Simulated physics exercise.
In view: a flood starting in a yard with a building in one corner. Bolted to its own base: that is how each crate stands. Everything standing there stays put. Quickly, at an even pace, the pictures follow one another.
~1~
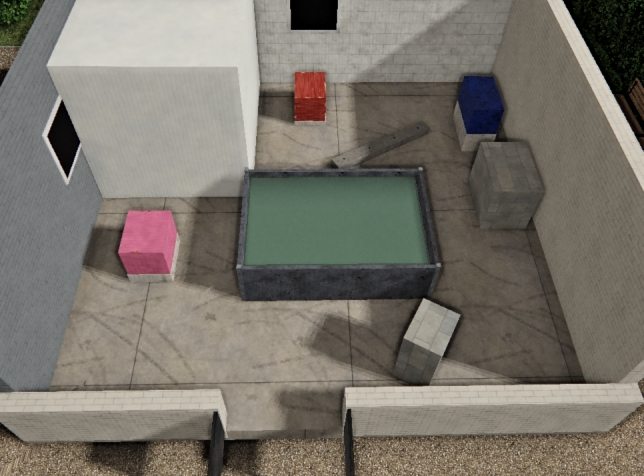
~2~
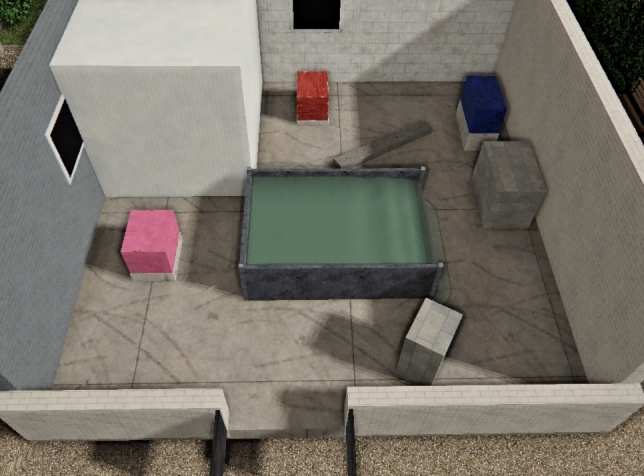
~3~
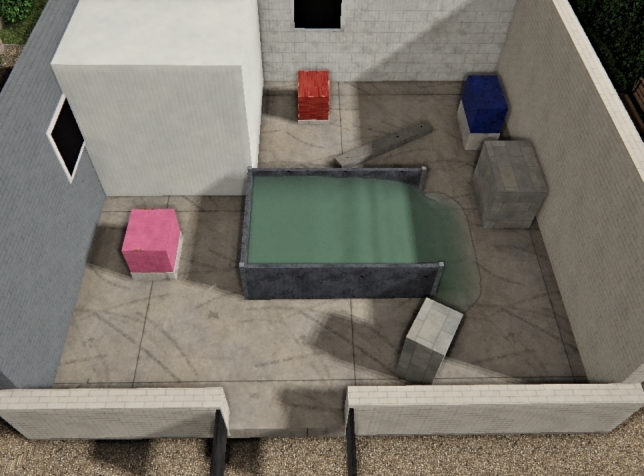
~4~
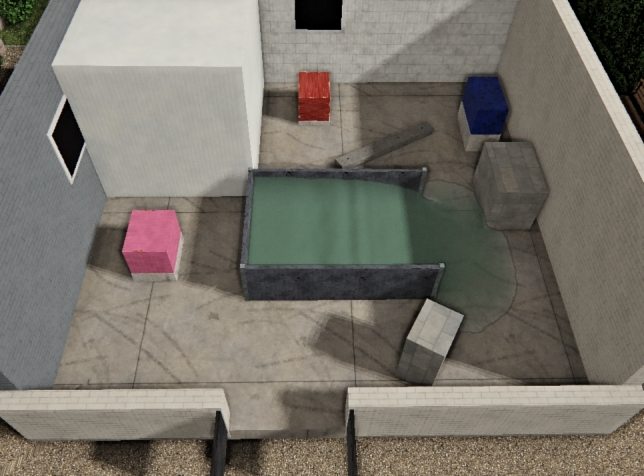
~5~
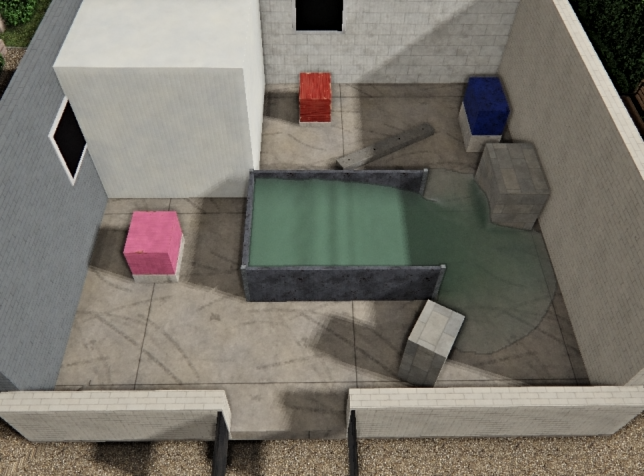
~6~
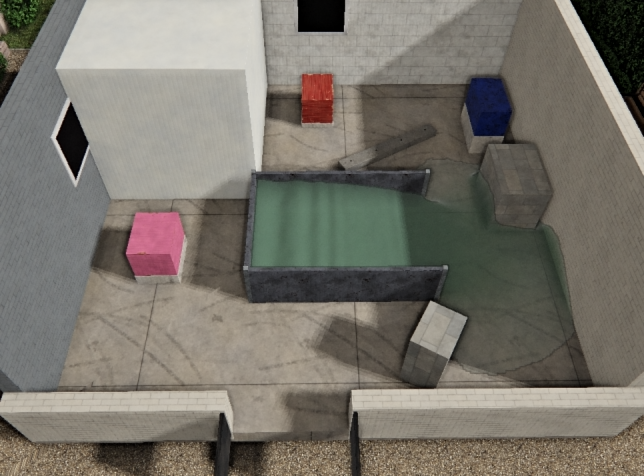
Green water sits still in an open tank in a walled yard, among pink, red, blue and grey crates. The tank's right side opens and the water pours out, spreading across the paving past the grey crates and reaching the right-hand wall.
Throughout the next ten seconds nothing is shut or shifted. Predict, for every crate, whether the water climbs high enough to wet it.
The red crate will be reached. The pink crate will not be reached. The blue crate will not be reached.
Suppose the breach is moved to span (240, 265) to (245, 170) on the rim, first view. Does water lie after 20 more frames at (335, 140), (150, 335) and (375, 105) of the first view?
Spared, then sodden, then spared.
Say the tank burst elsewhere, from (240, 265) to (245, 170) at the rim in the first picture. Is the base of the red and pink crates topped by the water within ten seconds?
Note - red remains untouched, pink goes wet.
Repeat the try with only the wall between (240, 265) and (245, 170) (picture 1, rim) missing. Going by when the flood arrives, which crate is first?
Answer: The pink-painted one.
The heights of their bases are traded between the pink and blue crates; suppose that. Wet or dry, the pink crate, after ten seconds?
The pink one stays out of it.
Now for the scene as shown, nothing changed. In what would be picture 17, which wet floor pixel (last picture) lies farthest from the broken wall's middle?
The wet edge reaches furthest near (496, 89).
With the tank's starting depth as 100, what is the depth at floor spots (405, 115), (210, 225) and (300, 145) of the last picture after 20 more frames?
I'd say around 2 per cent, then 0 per cent, then 0 per cent.
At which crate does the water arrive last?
Should be the pink crate.
A moment on, water covers 25 % of the floor; the red crate not reached, the pink crate not reached, the blue crate water round its plinth.
Next, water covers 35 % of the floor; the red crate not reached, the pink crate not reached, the blue crate water round its plinth.
Then, water covers 60 % of the floor; the red crate water round its plinth, the pink crate not reached, the blue crate water round its plinth.
Later, water covers 95 % of the floor; the red crate water round its plinth, the pink crate water round its plinth, the blue crate water round its plinth.
In the end, water covers 100 % of the floor; the red crate was topped, the pink crate stayed above the water, the blue crate stayed above the water.
